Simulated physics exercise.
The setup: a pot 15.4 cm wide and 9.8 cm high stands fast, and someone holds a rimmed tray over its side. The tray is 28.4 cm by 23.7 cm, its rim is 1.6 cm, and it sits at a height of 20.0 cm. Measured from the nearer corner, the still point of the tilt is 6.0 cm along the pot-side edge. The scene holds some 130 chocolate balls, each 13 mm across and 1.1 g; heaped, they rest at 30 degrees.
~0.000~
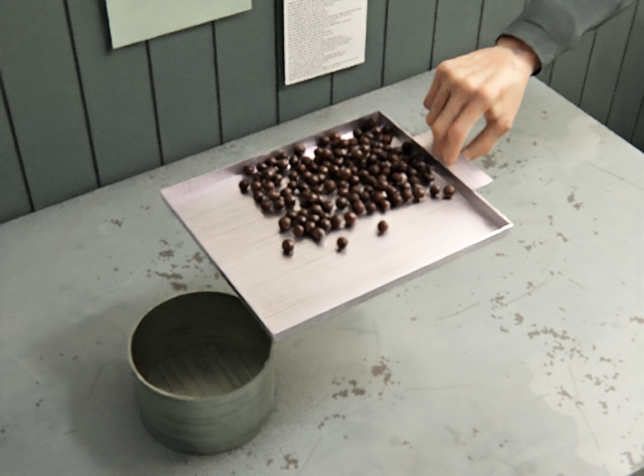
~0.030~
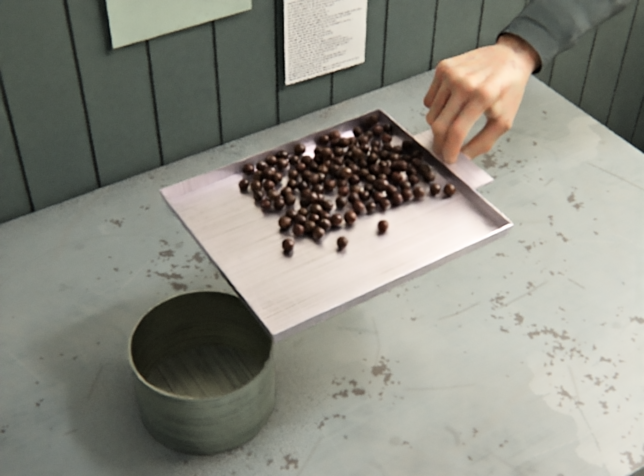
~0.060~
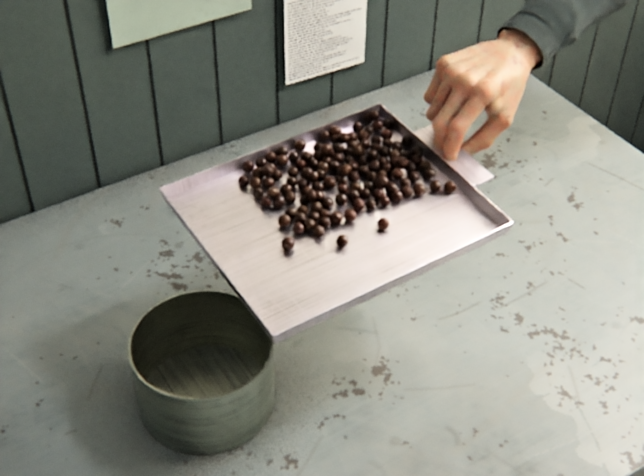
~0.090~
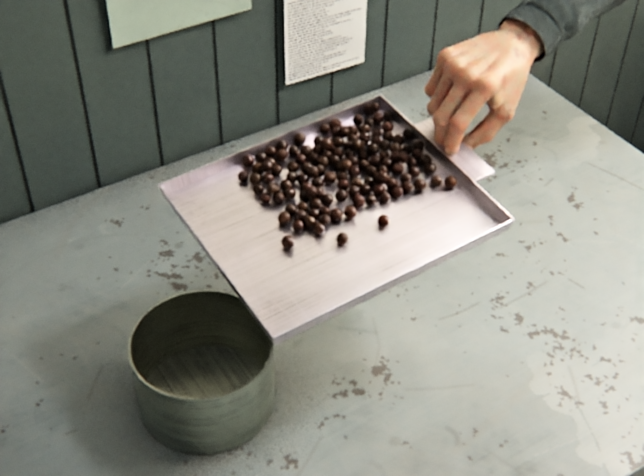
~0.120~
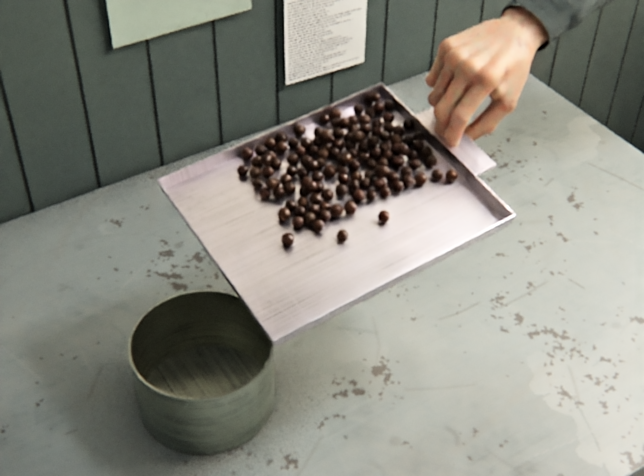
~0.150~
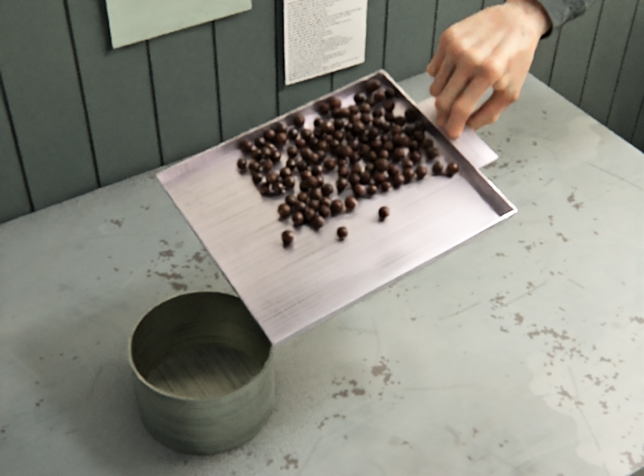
A hand slightly tilts a tray of dark brown balls toward a round pot.
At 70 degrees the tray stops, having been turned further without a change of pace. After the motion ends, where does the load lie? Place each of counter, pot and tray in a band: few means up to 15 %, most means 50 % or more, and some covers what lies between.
Counter: Most; pot: Few; tray: Some.
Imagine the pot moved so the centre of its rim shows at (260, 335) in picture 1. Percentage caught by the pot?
I'd expect near 0 per cent.
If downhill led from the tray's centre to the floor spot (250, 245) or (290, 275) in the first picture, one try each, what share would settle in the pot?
That would be close to 25 per cent and then close to 0 per cent.
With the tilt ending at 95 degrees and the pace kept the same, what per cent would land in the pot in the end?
In that case it comes to about 0 in a hundred.
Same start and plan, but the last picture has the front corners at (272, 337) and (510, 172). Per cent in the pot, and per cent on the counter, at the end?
The pot gets 10 and the counter 75.
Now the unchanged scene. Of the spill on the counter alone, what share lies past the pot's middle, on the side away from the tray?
I reckon around 70 per cent.
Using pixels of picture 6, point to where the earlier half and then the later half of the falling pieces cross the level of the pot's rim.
Roughly (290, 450) to begin with, later roughly (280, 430).
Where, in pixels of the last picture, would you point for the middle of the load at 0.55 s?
At about (323, 267).
After 0.39 s, tilt 41 degrees; the tray holds 100 %, the pot 0 %.
After 0.55 s, tilt 61 degrees; the tray holds 100 %, the pot 0 %.
Then, at 0.83 s, tilt 70 degrees; the tray holds 30 %, the pot 0 %.
At rest (2.0 s), counter 75 %, pot 0 %, tray 25 %.
